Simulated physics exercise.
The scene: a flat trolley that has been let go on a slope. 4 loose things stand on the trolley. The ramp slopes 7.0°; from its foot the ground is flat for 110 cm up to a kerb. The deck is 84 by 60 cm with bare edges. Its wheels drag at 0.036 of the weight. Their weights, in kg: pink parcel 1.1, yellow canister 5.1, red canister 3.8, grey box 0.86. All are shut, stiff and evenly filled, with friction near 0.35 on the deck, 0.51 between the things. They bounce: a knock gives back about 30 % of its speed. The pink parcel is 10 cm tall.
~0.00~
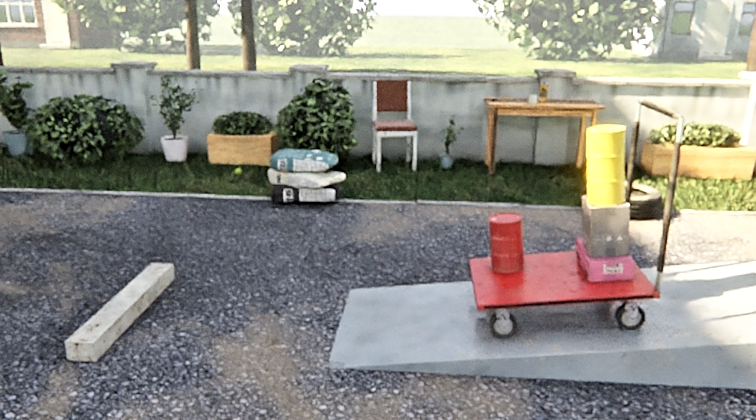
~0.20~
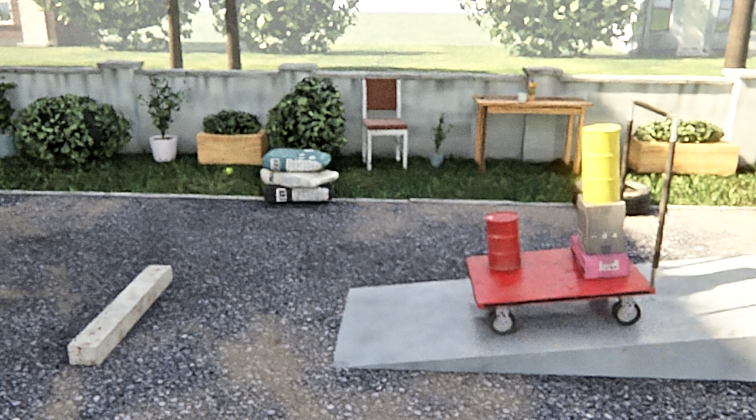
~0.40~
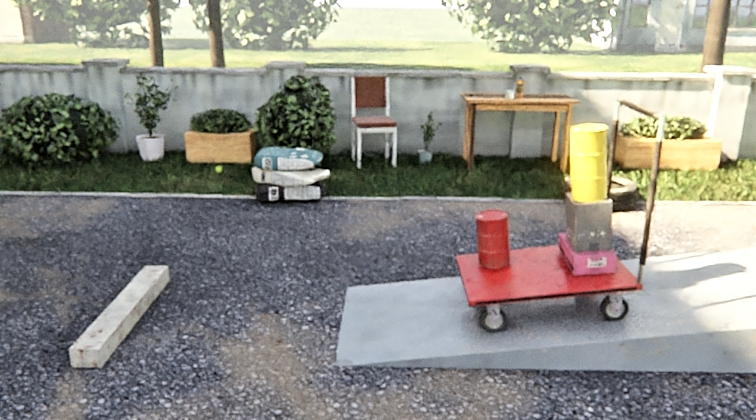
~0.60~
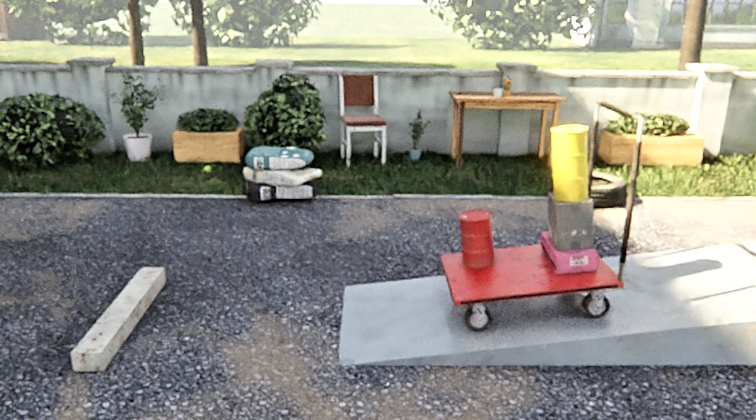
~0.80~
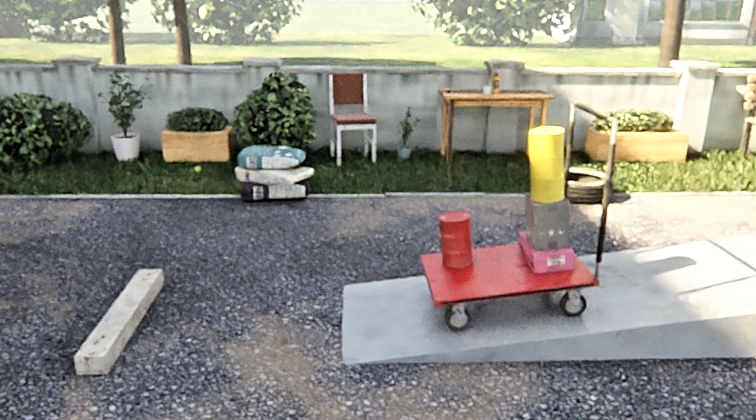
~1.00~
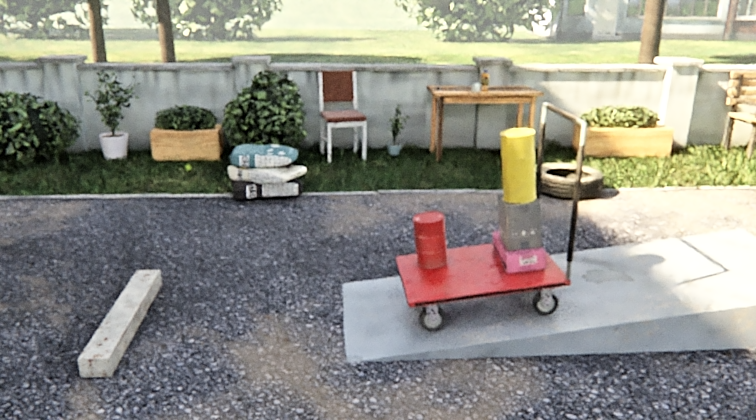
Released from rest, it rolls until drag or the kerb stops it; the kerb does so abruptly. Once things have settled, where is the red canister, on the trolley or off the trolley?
The red canister gets thrown off.
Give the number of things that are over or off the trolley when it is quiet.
In all, 3.
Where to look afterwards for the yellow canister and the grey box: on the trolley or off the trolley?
The yellow canister ends off the trolley; the grey box ends on the trolley.
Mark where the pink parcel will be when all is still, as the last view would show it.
Around (239, 276).
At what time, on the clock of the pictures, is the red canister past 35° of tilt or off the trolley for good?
Near 3.0 s.
Around 2.40 s, trolley at the kerb; red canister shifted 10 cm near (148, 256); yellow canister tipped 5° against what carries it; grey box tipped 5° against what carries it.
Around 2.90 s, trolley at the kerb; red canister tipped 4° against what carries it near (132, 255); yellow canister tipped 68° against what carries it; grey box on its side.
Around 3.40 s, trolley at the kerb; yellow canister and red canister now off the trolley; grey box on its side; pink parcel shifted 7 cm.
Finally (4.2 s), off the trolley, yellow canister and red canister; on their side or leaning hard on the trolley, grey box; pink parcel still in place (within 10 cm). Final places as that camera would see them, red canister near (94, 296).
